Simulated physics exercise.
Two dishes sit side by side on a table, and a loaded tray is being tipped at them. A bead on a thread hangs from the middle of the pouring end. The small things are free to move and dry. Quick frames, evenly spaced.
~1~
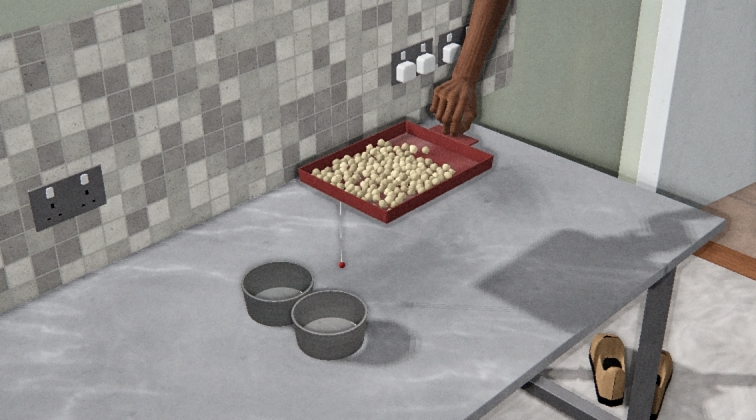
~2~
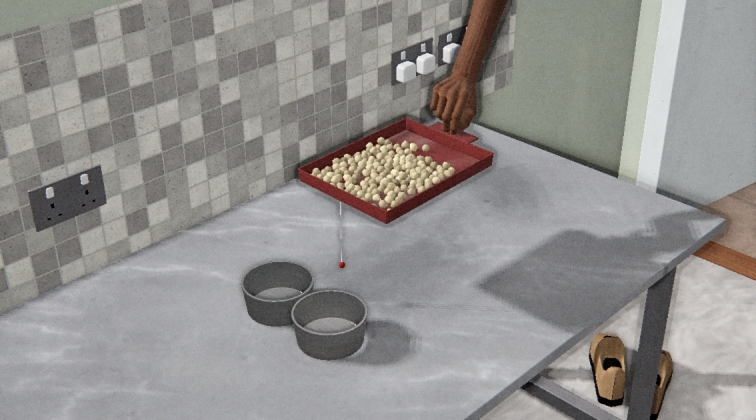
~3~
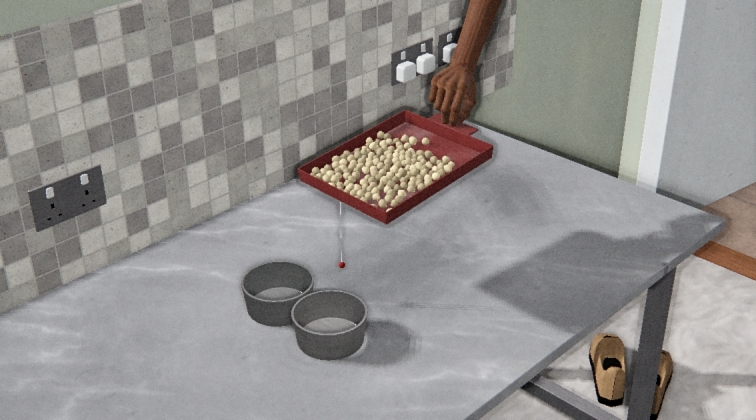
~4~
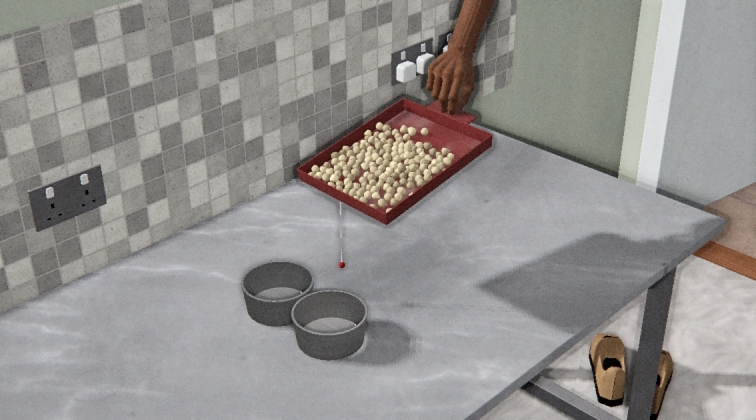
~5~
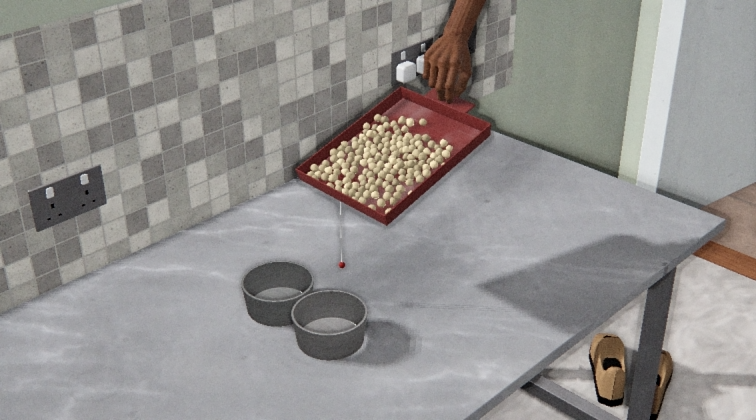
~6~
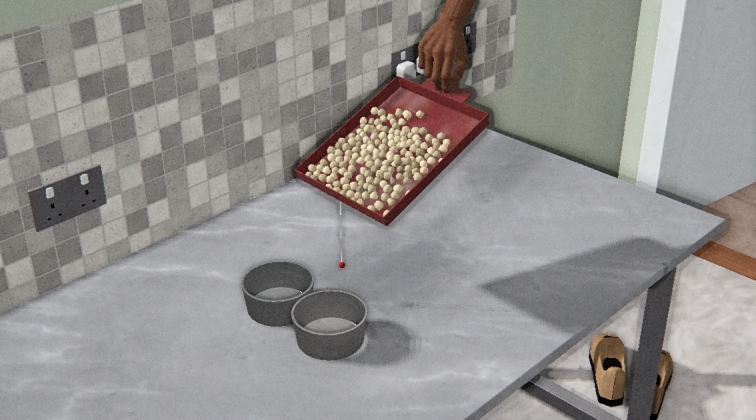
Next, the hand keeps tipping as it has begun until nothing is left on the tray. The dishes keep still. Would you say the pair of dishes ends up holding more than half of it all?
The dishes are left with the main part.
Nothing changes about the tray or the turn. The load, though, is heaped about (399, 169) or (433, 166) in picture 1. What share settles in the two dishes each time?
Near 80 and 70 percent respectively.
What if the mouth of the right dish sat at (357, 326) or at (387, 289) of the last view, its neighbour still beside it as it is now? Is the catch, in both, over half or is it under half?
Well, the bulk the first time and the minor share the second time.
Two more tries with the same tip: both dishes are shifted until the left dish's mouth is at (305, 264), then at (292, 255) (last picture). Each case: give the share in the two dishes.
30 %, then 30 %.
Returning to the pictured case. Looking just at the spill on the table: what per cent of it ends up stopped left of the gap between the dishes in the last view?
Close to 20 %.
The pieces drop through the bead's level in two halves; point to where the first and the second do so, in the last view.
I'd put it at roughly (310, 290), and after that at roughly (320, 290).
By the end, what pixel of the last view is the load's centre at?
Somewhere around (318, 326) in the final view.
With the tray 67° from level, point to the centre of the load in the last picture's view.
Roughly (353, 161).
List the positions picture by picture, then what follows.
In the first frame, corners of the pouring end at (300, 169) and (387, 211), level; middle of the load at (388, 172), macadamia nuts; left dish at (251, 306); right dish at (303, 339); bead on its thread at (342, 265).
In the second frame, corners of the pouring end at (300, 169) and (387, 211), level; middle of the load at (387, 171).
In the third frame, corners of the pouring end at (299, 169) and (386, 212), tipped barely, lowest at the right corner; middle of the load at (387, 168).
In the fourth frame, corners of the pouring end at (299, 169) and (385, 213), tipped a little, lowest at the right corner; middle of the load at (386, 163).
In the fifth frame, corners of the pouring end at (298, 169) and (384, 214), tipped clearly, lowest at the right corner; middle of the load at (385, 158).
In the sixth frame, corners of the pouring end at (296, 169) and (384, 216), tipped clearly, lowest at the right corner; middle of the load at (383, 154), a stray few on the move; left dish at (251, 306); right dish at (303, 339).
Soon, tray tipped steeply; nearly all on the tray; a stray few in the air.
A while on, tray tipped past a quarter turn; nearly all on the tray; a stray few in the right dish.
Towards the end, tray tipped past a quarter turn; about half in the right dish; about a third in the left dish; about a quarter outside both; a stray few in the air.
Finally, tray tipped past a quarter turn; about half in the right dish; about a third in the left dish; about a quarter outside both; a stray few in the air.
